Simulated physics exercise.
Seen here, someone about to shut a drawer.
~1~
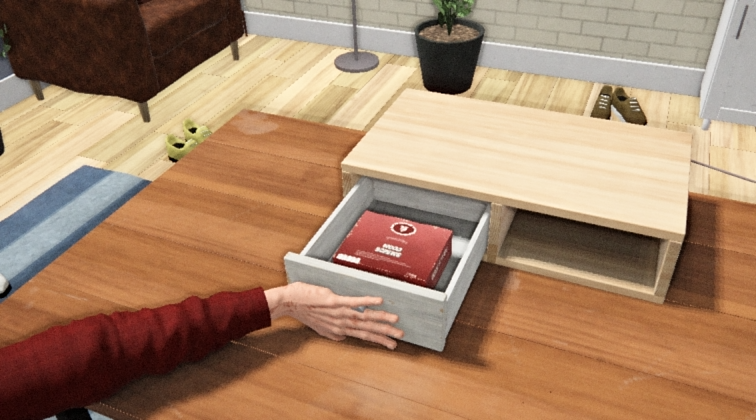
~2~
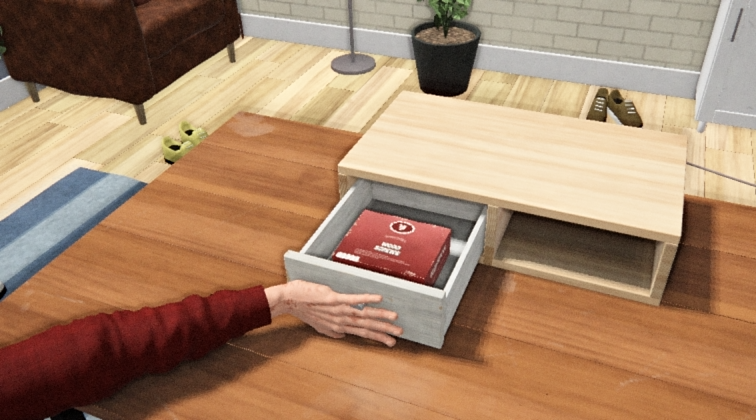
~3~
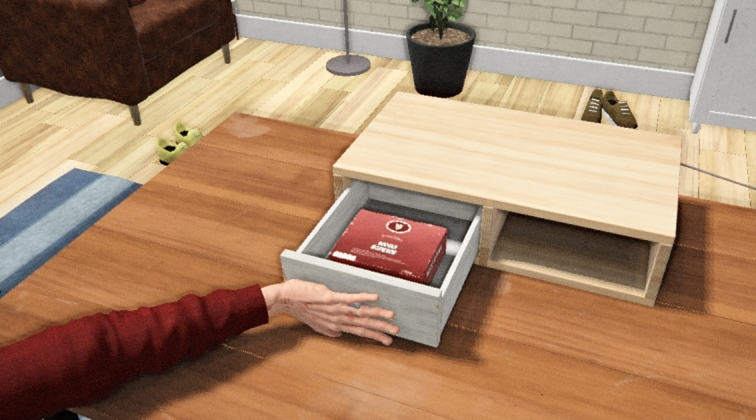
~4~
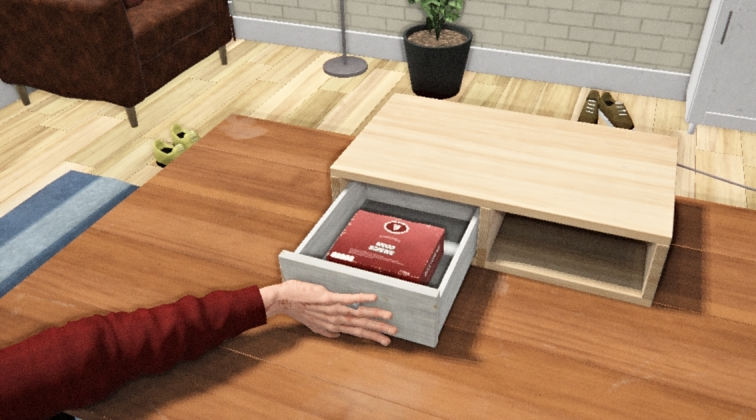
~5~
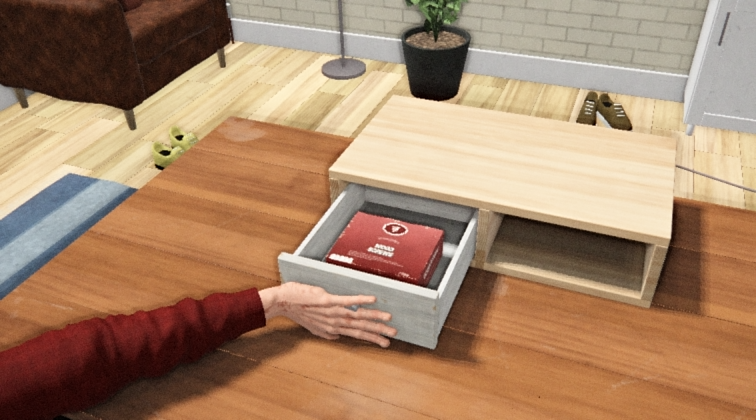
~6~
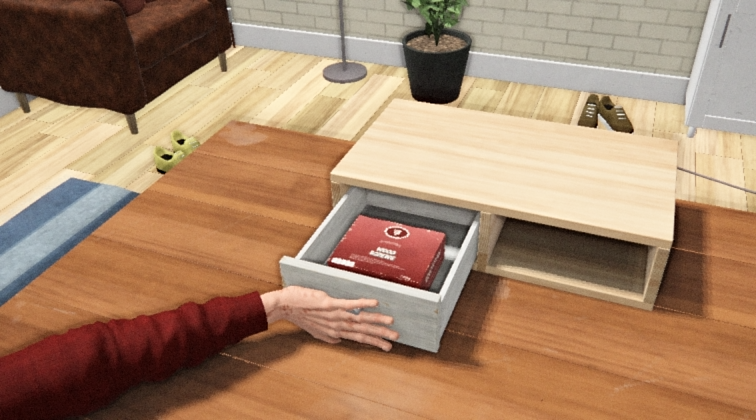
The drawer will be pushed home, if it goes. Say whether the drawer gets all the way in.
Outcome: The drawer goes all the way in.
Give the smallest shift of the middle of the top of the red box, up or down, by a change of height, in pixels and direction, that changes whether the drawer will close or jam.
A shift of 20 pixels, going up.
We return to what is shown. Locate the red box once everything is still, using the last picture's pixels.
Around (432, 186).
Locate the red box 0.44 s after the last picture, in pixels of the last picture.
Around (402, 236).
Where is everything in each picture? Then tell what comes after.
In the first picture, drawer (399, 245) wide open; red box (394, 255).
In the second picture, drawer (397, 243) wide open; chest (513, 184).
In the third picture, drawer (394, 243) wide open; red box (389, 253).
In the fourth picture, drawer (392, 243) wide open; chest (505, 186).
In the fifth picture, drawer (391, 245) wide open; red box (386, 255).
In the sixth picture, drawer (393, 248) wide open; chest (505, 190).
Then, 0.44 s on from there, drawer about half in.
In the end, the drawer closes.
